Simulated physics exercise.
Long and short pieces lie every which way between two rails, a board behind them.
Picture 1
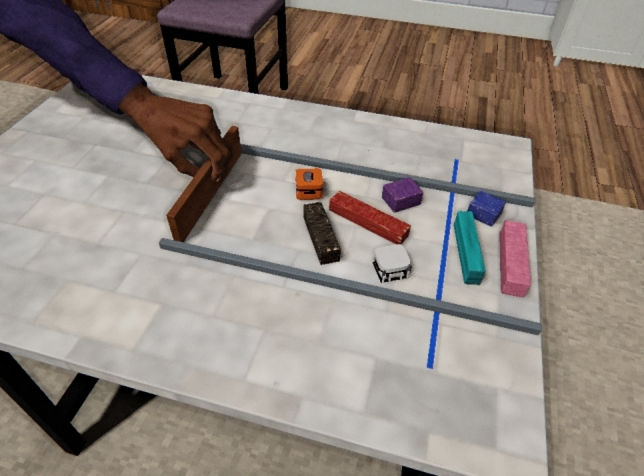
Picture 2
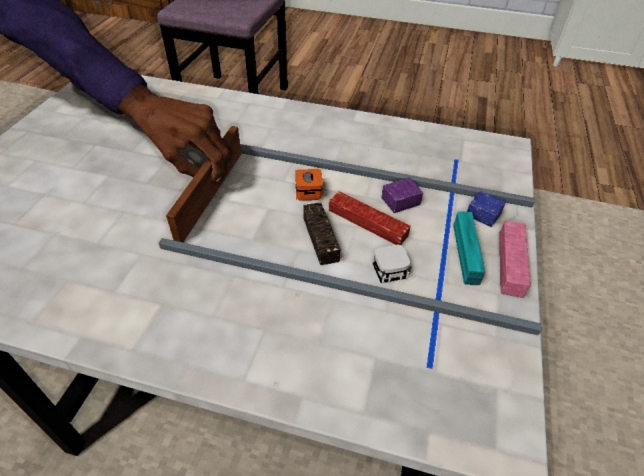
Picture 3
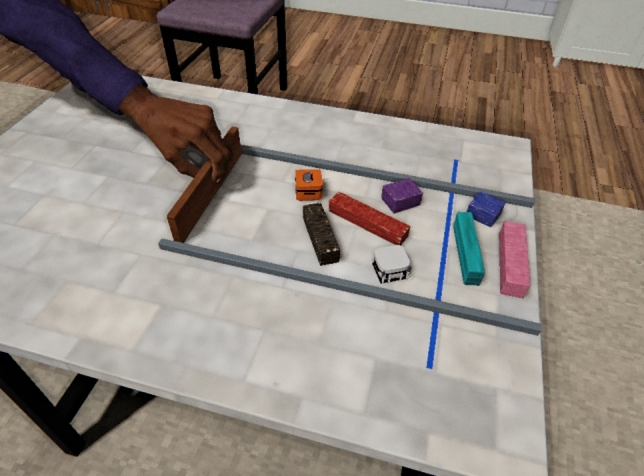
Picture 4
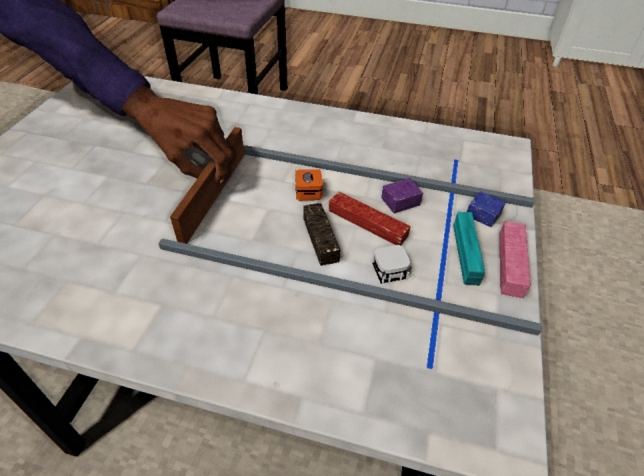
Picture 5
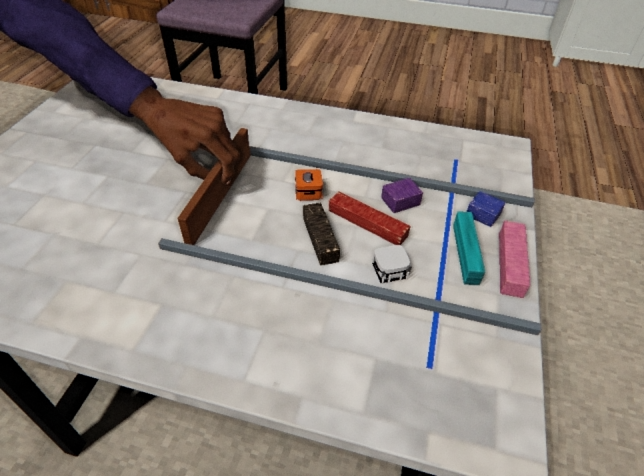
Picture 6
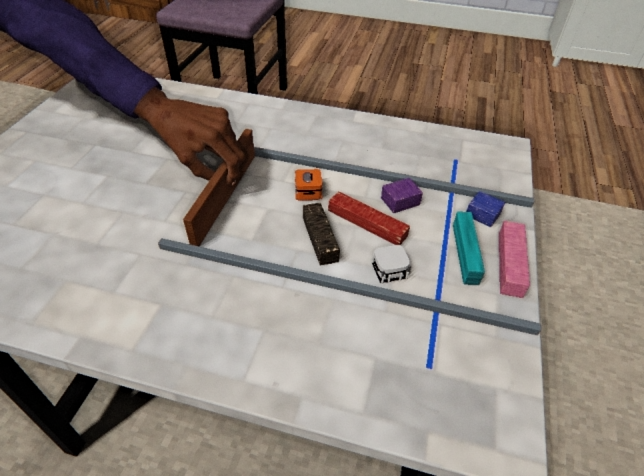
A hand holds a brown board still, then slides it slightly right toward the scattered pieces.
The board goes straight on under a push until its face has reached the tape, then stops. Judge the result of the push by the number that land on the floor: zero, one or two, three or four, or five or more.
In this one, nothing spills over.
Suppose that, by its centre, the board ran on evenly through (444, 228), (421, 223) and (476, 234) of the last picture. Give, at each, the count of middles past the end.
Past-the-end tally - position 1: 0, position 2: 0, position 3: 1.
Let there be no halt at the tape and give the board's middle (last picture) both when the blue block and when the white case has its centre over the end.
The middle is at (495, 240) when it's the blue block, and at (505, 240) when it's the white case.
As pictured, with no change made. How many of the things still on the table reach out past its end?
That comes to 1 of them.
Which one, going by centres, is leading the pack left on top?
The pink bar.
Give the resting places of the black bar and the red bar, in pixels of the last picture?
The black bar comes to rest at (454, 263), and the red bar comes to rest at (492, 265).
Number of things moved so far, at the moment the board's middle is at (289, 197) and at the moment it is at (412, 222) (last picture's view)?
Moved so far: 1, then 6.
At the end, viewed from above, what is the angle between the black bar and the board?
I'd estimate about 0 degrees.
Soon after, none off yet; pink bar at rest near (513, 258); blue block at rest near (485, 209); turquoise stick at rest near (468, 247).
In the end, the number that fall off is zero.
